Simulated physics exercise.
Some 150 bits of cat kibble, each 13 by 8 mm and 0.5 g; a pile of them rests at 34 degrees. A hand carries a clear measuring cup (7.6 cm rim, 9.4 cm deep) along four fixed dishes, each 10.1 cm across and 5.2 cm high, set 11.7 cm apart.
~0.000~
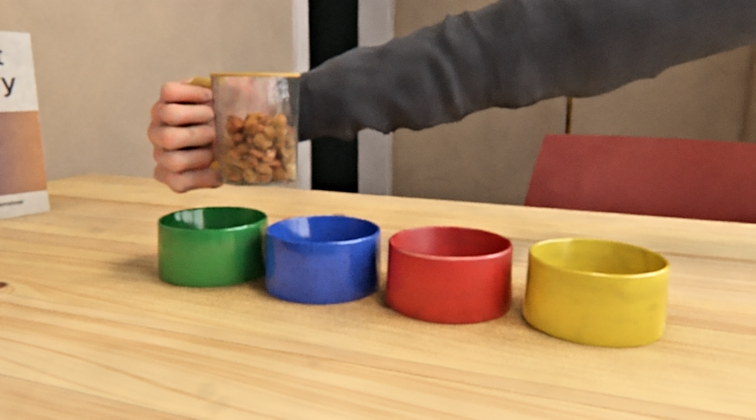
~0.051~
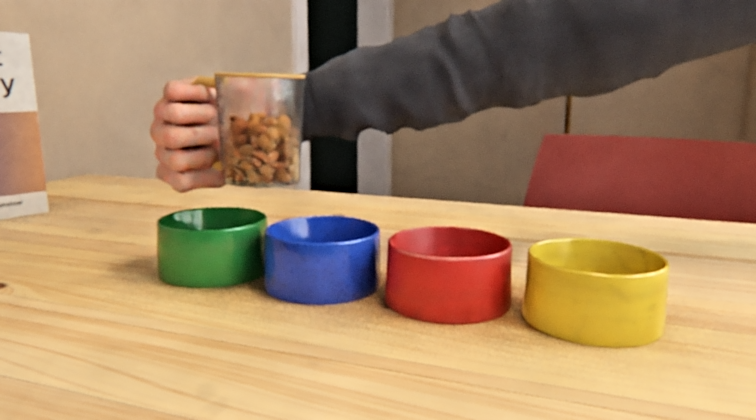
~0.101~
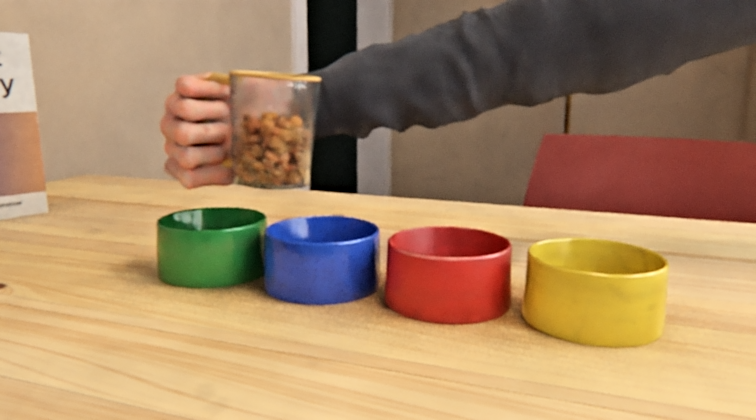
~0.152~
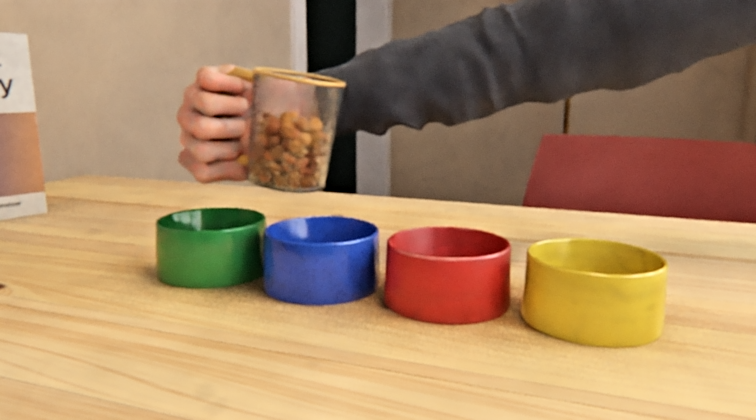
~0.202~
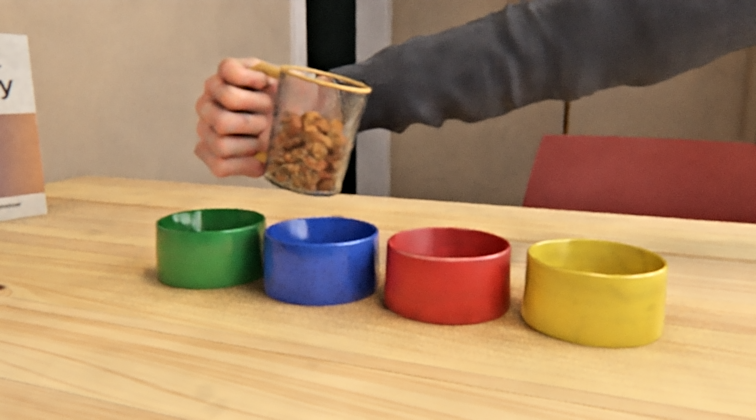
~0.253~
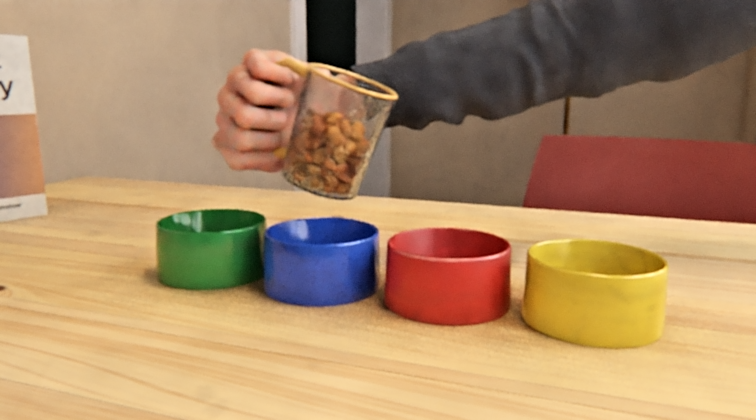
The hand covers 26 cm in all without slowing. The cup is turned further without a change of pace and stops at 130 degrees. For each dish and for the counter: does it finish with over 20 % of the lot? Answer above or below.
Red below, blue below, green below, yellow above, counter below.
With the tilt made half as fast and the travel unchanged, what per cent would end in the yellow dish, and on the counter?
In that case yellow 100, counter 0.
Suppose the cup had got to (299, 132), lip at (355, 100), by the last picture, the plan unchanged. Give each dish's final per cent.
Red 0; blue 0; green 0; yellow 100.
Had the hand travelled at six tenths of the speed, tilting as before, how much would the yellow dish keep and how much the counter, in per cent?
In that case yellow 100; counter 0.
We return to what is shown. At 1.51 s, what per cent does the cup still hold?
Roughly 0 per cent.
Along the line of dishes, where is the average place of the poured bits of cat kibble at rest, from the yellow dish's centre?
Some 1 cm to the right.
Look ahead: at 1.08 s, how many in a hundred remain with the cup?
About 95 per cent.
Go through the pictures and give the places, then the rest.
In the first frame, cup at (257, 128), tilt 0 degrees, lip at (294, 75), moved 0.0 cm; middle of the pieces at (254, 149); green dish at (214, 218); blue dish at (324, 229); red dish at (450, 242); yellow dish at (597, 256).
In the second frame, cup at (261, 129), tilt 1 degrees, lip at (299, 77), moved 0.4 cm; middle of the pieces at (257, 150).
In the third frame, cup at (273, 129), tilt 4 degrees, lip at (314, 80), moved 1.7 cm; middle of the pieces at (268, 150).
In the fourth frame, cup at (293, 130), tilt 10 degrees, lip at (340, 85), moved 3.8 cm; middle of the pieces at (286, 151).
In the fifth frame, cup at (314, 132), tilt 15 degrees, lip at (366, 91), moved 5.8 cm; middle of the pieces at (304, 151).
In the sixth frame, cup at (336, 133), tilt 20 degrees, lip at (393, 98), moved 7.9 cm; middle of the pieces at (325, 152); green dish at (212, 221); blue dish at (322, 231); red dish at (449, 243); yellow dish at (595, 257). The cup turns about 105 degrees a second and travels 41 cm a second.
After 0.75 s, tilt 73 degrees; cup holds 100 %.
After 1.08 s, tilt 107 degrees; cup holds 95 %, yellow 5 %.
After 1.51 s, tilt 130 degrees; cup holds 0 %, yellow 95 %.
By 2.0 s all is still; red 0 %, blue 0 %, green 0 %, yellow 95 %, counter 5 %.
